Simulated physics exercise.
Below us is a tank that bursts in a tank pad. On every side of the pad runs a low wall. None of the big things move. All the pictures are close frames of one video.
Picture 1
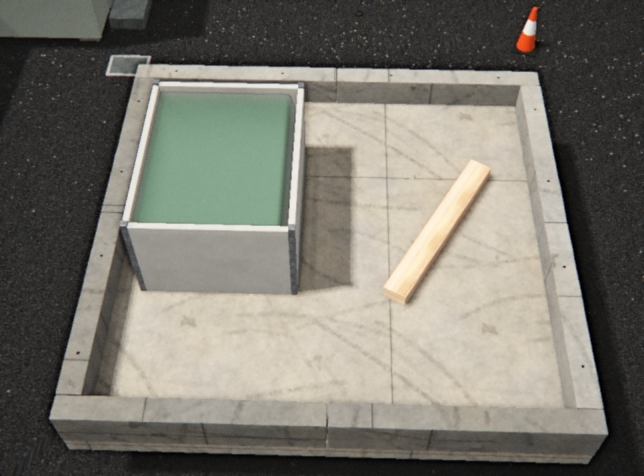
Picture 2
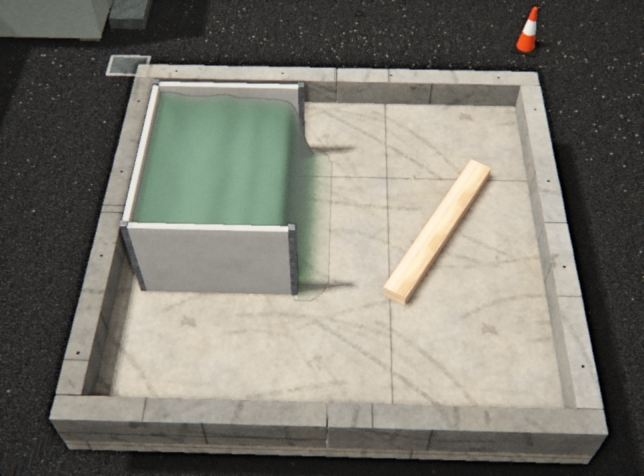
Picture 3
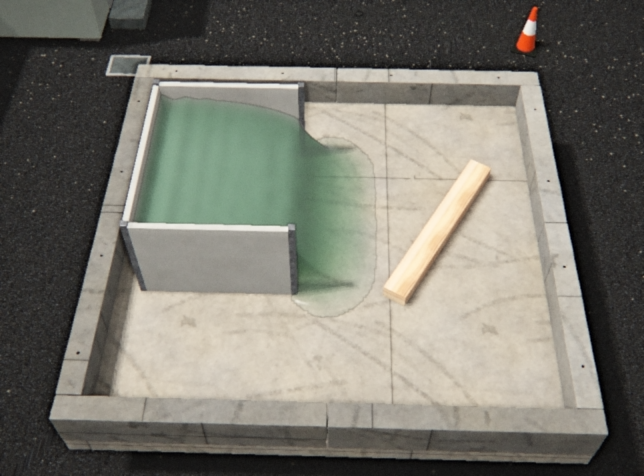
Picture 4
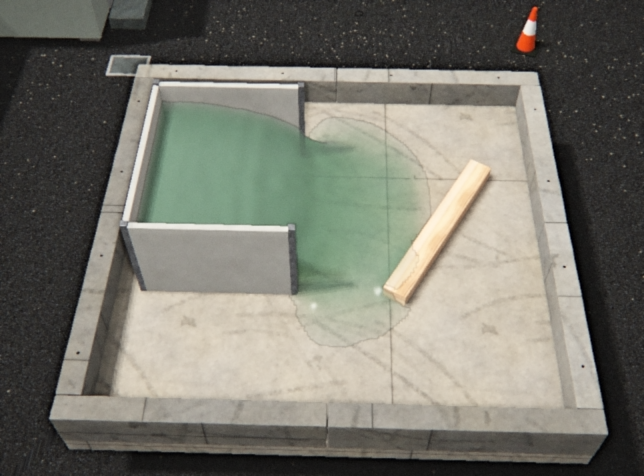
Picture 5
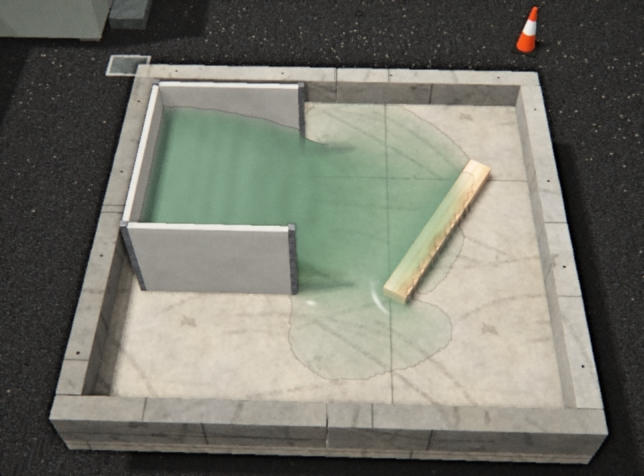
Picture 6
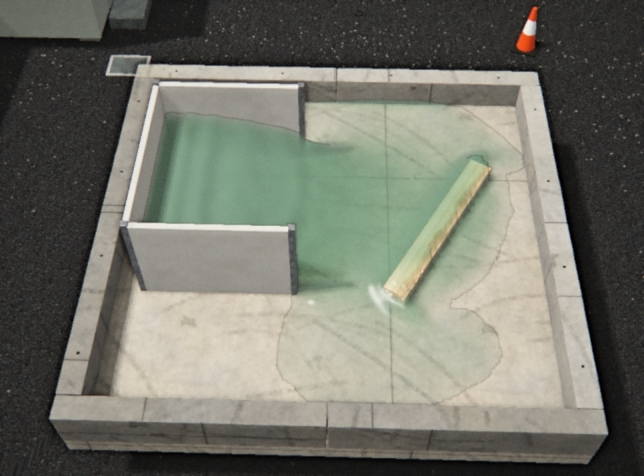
The clip opens on a square tank of green liquid standing whole inside a low-walled pad, with a wooden beam to its right. The tank's right side gives way and liquid pours out rightward, fanning across the floor. It reaches the beam, then spreads around both ends and beyond it.
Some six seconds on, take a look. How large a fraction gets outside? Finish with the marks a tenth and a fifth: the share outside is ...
The share outside is not even a tenth.
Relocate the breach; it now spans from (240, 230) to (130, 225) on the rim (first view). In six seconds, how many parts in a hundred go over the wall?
About 16 %.
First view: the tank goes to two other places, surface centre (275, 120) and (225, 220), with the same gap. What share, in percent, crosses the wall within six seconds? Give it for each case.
First try: Around 12 %; second try: Around 6 %.
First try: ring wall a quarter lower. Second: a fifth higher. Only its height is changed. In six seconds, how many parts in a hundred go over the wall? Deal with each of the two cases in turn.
About 16 percent in the first case, about 4 percent in the second.
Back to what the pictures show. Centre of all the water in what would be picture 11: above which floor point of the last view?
Roughly at (364, 219).
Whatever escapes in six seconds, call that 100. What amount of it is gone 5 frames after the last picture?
Share gone: About 30 %.
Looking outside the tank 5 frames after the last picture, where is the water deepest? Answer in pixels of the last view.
Roughly at (510, 109).
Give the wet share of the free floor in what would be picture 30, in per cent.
Estimate: Some 100 in a hundred.
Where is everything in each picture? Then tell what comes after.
In the first picture, the tank at (220, 156) is whole and still.
In the second picture, water pours out at (296, 201) and has run to (307, 151).
In the third picture, water pours out at (296, 201) and has run to (343, 144).
In the fourth picture, the front is at (374, 131), out from the gap at (296, 204).
In the fifth picture, the front is at (467, 166), out from the gap at (296, 206).
In the sixth picture, the front is at (518, 159), out from the gap at (296, 206).
A moment on, water covers 55 % of the floor; the low wall has let 2 % over.
Next, water covers 60 % of the floor; the low wall has let 2 % over.
Then, water covers 60 % of the floor; the low wall has let 7 % over.
Later, water covers 85 % of the floor; the low wall has let 8 % over.
In the end, water covers 80 % of the floor; the low wall has let 8 % over.
